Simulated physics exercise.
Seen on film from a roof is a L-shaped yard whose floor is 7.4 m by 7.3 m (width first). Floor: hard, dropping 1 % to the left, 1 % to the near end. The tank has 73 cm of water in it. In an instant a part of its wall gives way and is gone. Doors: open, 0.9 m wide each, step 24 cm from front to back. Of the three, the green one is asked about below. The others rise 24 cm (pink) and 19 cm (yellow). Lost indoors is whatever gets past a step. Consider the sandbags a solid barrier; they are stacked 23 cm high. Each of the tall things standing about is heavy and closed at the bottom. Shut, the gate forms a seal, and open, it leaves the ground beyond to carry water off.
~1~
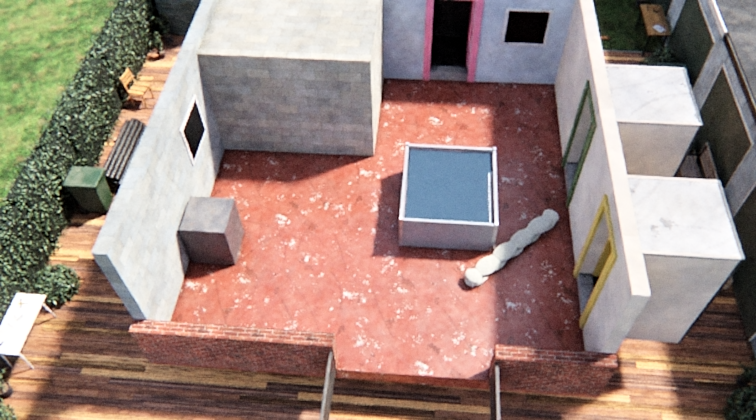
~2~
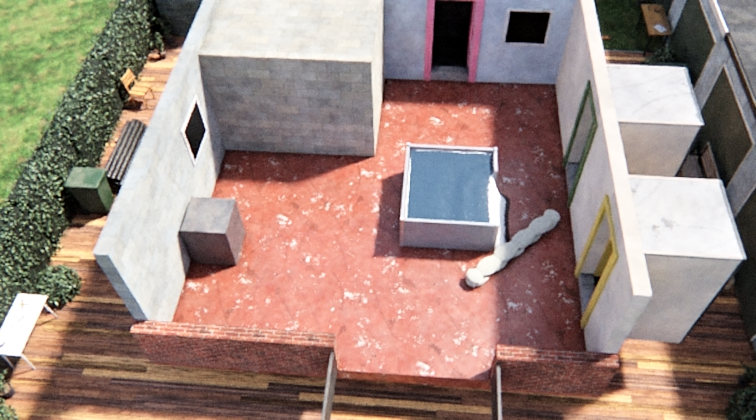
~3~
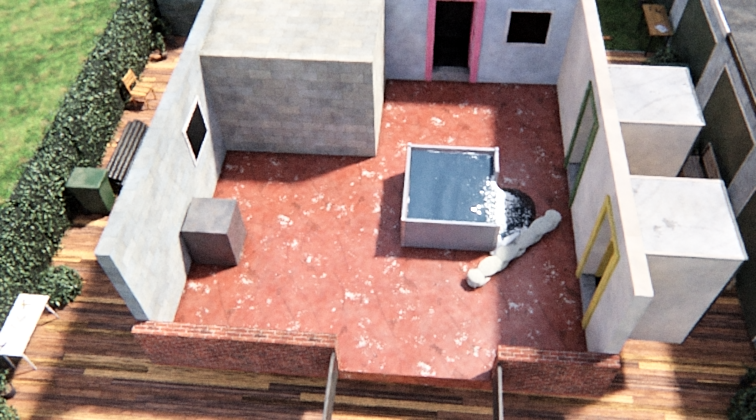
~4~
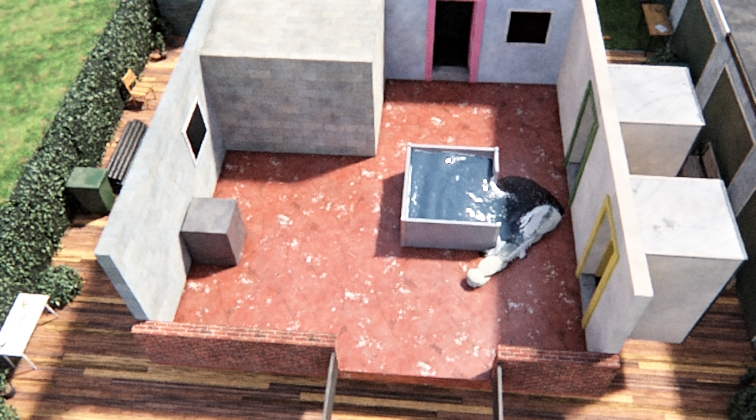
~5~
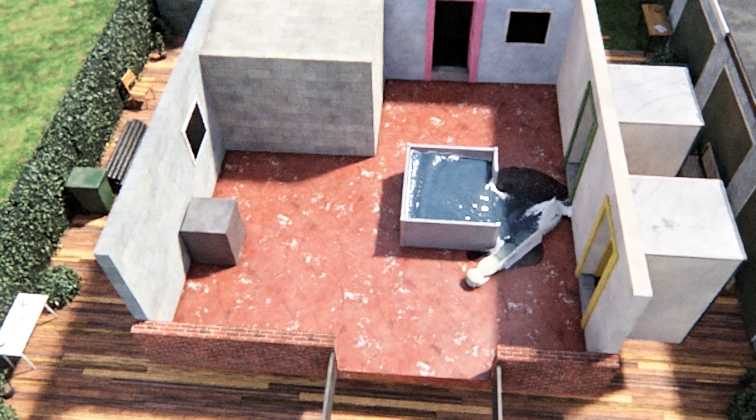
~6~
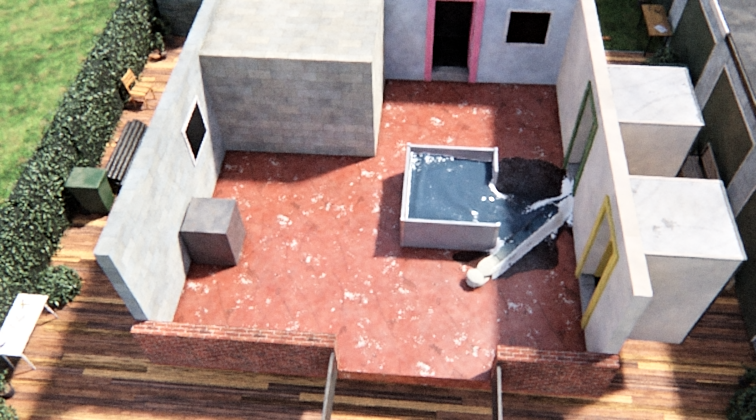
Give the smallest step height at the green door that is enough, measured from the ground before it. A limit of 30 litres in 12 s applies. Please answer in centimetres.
Roughly 33 cm.
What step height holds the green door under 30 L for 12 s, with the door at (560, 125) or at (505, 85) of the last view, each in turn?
6.0 and 18 cm.
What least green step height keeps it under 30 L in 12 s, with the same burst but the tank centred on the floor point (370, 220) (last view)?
Some 22 cm.
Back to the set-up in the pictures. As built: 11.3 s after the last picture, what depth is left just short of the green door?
About 6.5 cm.
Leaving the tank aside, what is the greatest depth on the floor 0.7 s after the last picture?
Max depth: Near 46 cm.
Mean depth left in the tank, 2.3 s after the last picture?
About 26 centimetres on average.
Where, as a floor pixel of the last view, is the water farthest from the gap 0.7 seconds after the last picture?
I'd put the front's tip around (559, 114).
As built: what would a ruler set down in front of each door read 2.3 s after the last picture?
In cm: Green 20, pink 11, yellow 7.
Then, 0.7 s after the last picture water covers 15 % of the floor, deepest (46 cm) near (508, 240); 35 cm at the green door, 34 litres in over its 23 cm step.
Then, 2.3 s after the last picture water covers 35 % of the floor, deepest (29 cm) near (541, 87); 20 cm at the green door, 91 litres in over its 23 cm step.
Then, 11.3 s after the last picture water covers 85 % of the floor, deepest (12 cm) near (166, 345); 7 cm at the green door, 92 litres in over its 23 cm step.
At the green door as built, the water peaked near 35 cm, 0.5 s after the last picture.
Run again over the same 12 s with other heights there, 60 litres in over 27.5 cm, 14 litres over 37 cm. The limit of 30 litres is kept from about 33 cm up.
